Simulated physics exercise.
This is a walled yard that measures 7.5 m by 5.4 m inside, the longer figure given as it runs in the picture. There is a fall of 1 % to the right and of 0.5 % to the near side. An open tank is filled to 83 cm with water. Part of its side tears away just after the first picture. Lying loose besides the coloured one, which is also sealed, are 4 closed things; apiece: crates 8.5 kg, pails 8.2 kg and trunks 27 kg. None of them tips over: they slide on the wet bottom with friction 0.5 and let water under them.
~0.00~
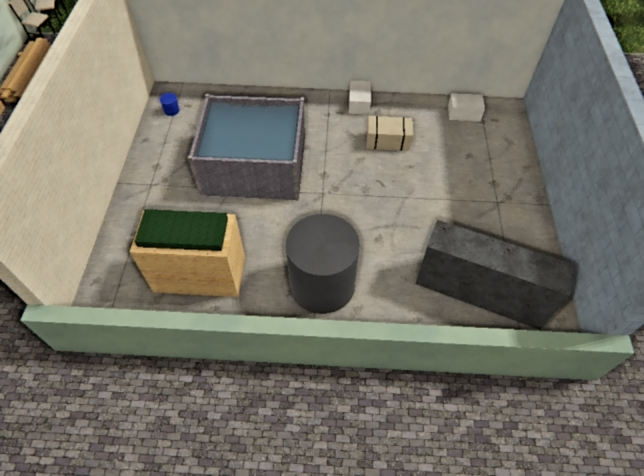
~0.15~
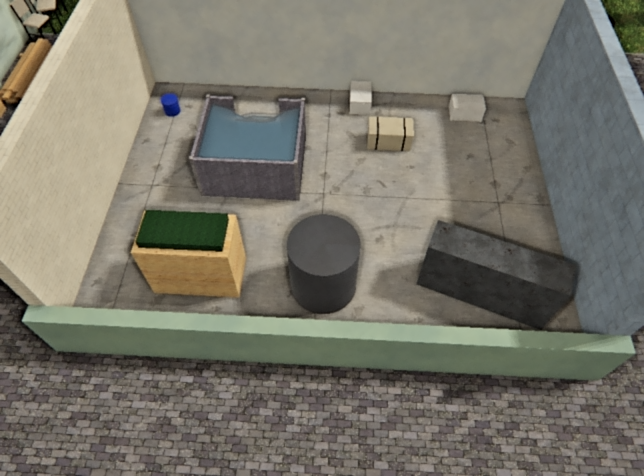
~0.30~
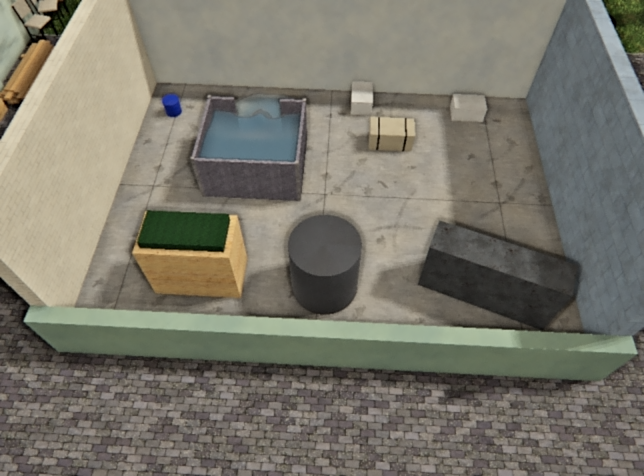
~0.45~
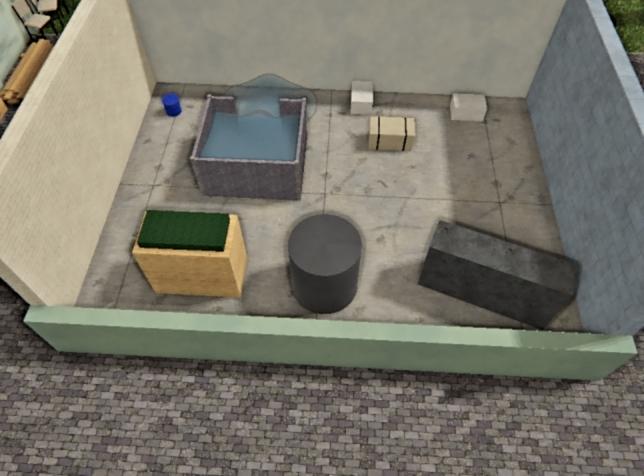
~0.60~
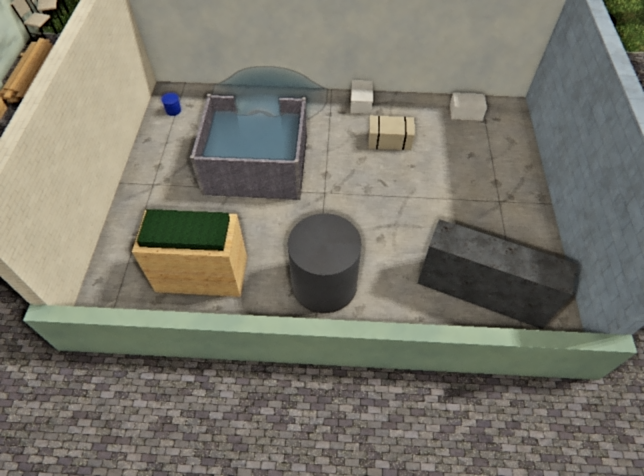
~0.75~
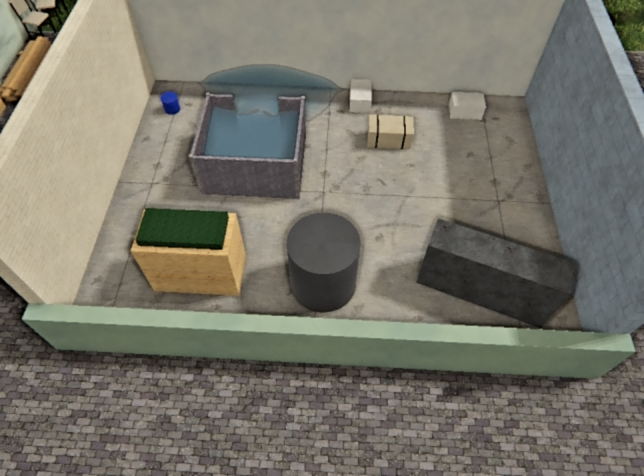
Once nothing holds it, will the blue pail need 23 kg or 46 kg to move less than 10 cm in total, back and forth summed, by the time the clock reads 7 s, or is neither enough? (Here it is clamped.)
Most likely just the heavier pick works.
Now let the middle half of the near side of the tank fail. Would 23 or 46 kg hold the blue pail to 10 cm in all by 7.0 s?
In that case the lighter mass suffices.
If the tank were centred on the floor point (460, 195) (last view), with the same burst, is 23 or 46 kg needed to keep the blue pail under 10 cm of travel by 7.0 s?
Then, put simply, the lighter one does it.
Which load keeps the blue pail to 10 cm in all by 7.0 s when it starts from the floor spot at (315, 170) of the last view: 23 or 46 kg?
The lighter one suffices.
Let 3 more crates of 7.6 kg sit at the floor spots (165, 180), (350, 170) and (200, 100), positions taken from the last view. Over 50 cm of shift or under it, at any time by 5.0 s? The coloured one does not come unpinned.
Each in turn: Further than that, not that far, further than that.
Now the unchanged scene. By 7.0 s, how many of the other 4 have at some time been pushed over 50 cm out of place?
By my count, 3.
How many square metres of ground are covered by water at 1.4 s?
Some 8.0 m2.
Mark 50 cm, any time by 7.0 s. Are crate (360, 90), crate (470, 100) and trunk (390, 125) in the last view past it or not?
In that order: More, over, short of it.
After 1.4 s the blue pail would be 0 cm from its start with 23 kg and 0 cm from its start with 46 kg; 2 cm of water round it then.
After 3.1 s the blue pail would be 34 cm from its start with 23 kg and 0 cm from its start with 46 kg; 14 cm of water round it then.
After 4.9 s the blue pail would be 50 cm from its start with 23 kg and 0 cm from its start with 46 kg; 9 cm of water round it then.
After 7.0 s the blue pail would be 50 cm from its start with 23 kg and 0 cm from its start with 46 kg; 6 cm of water round it then.
